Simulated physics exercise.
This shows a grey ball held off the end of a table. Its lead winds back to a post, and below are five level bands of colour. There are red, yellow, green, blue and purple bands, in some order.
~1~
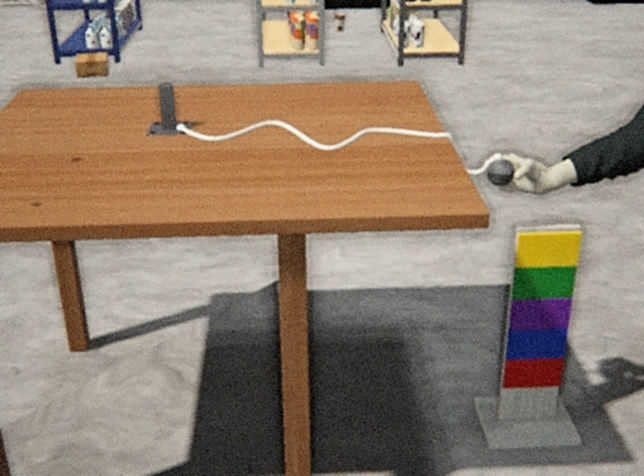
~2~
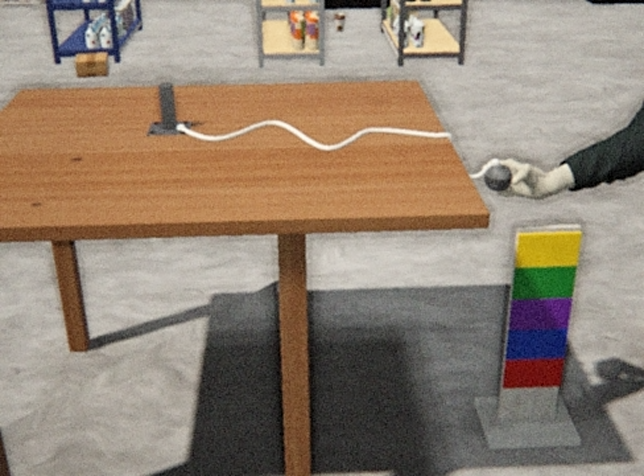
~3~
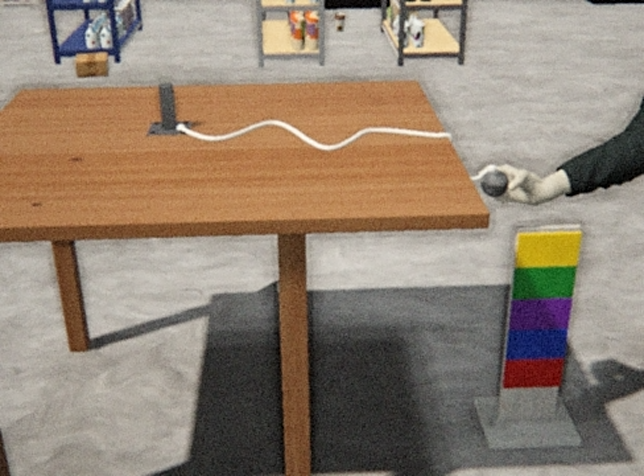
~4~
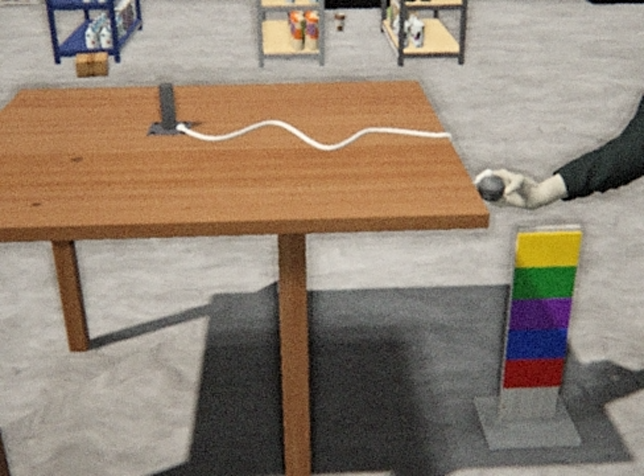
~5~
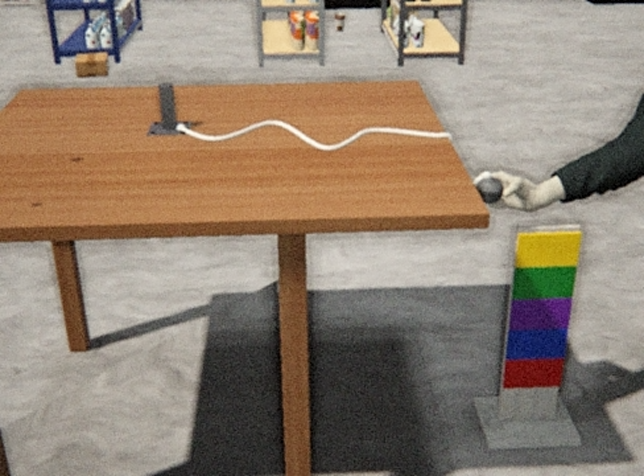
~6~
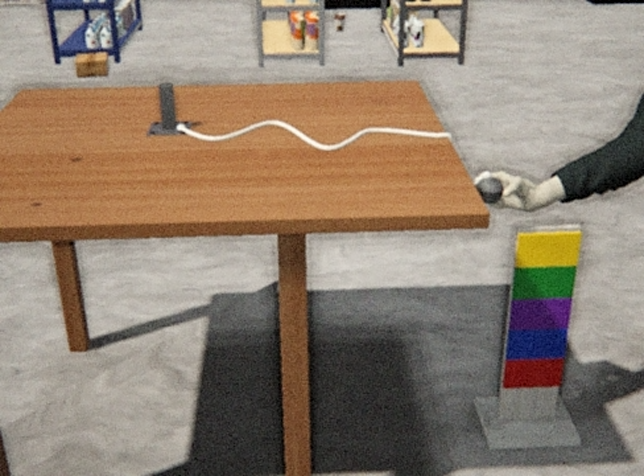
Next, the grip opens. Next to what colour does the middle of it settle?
Next to purple.
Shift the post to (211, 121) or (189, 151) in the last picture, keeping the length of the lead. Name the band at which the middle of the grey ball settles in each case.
For the first try, blue; for the second, blue.
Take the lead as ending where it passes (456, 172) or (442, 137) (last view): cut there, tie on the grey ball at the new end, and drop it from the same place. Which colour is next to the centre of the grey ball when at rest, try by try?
Per try - 1: Green; 2: Yellow.
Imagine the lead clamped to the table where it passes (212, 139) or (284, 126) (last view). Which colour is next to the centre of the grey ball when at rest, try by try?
In that order: Purple; green.
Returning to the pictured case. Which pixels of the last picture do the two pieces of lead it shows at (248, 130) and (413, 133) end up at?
At (274, 130), then (448, 203).
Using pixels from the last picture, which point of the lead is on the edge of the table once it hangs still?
That spot is near (355, 138).
A little later, ball near (442, 298); level with purple.
Next, ball near (451, 310); level with purple.
When it is over, ball near (440, 313); level with purple. Its middle rests at the purple band.
